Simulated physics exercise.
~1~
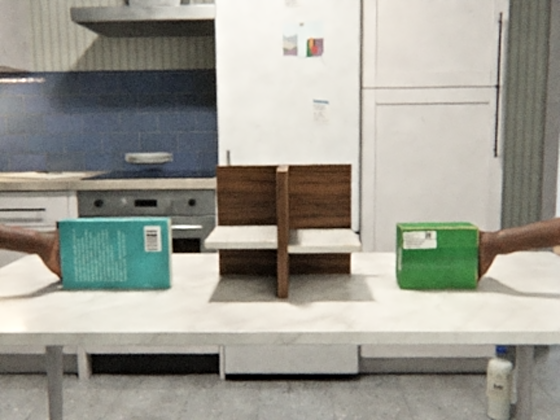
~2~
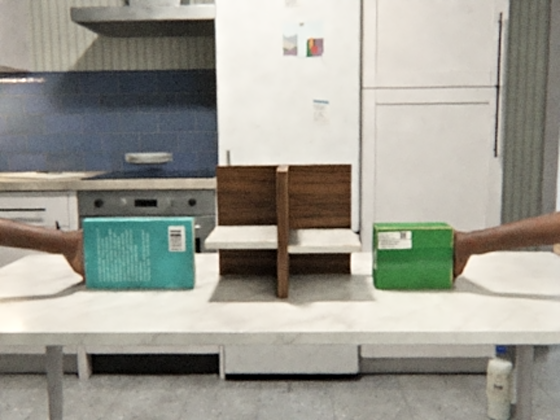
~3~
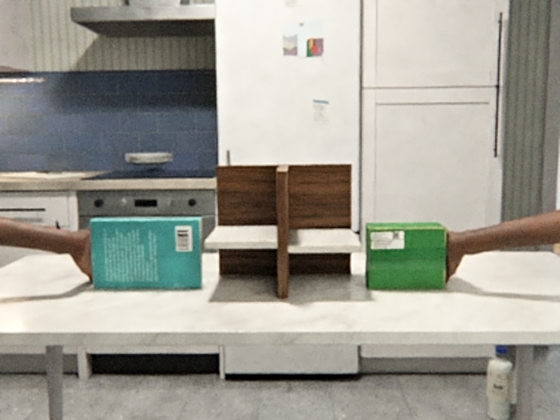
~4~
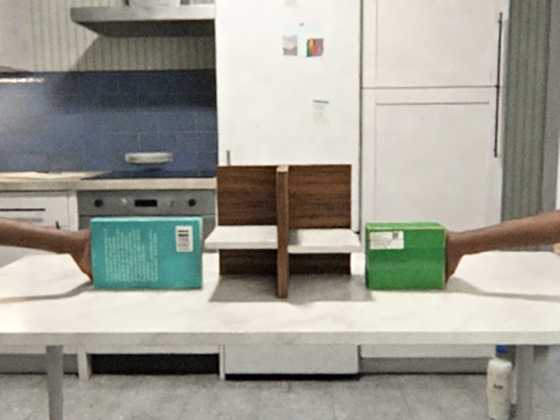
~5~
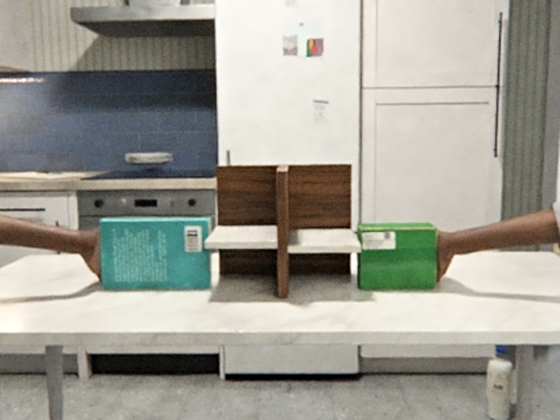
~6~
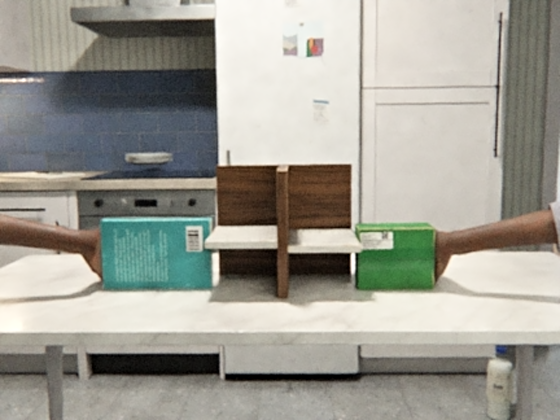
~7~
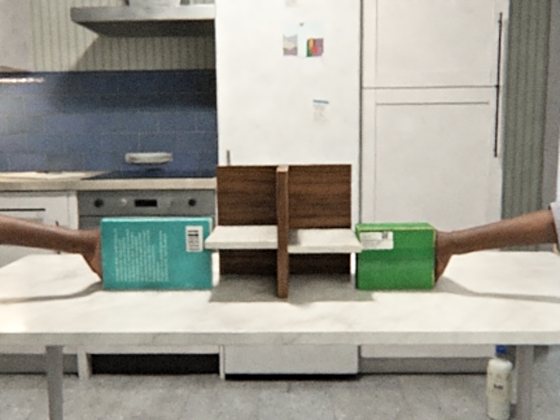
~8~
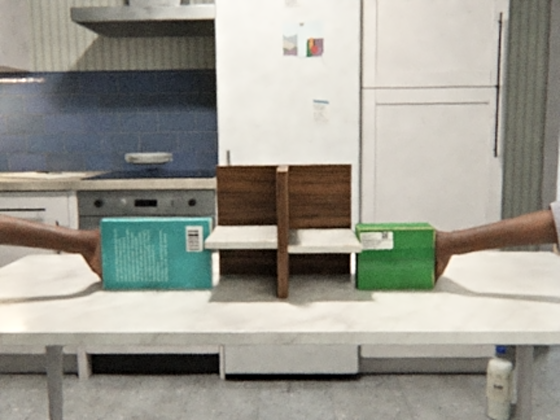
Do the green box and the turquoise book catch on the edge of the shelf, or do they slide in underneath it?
Both catch on the edge of the shelf. The green box and the turquoise book are each too tall to go underneath.
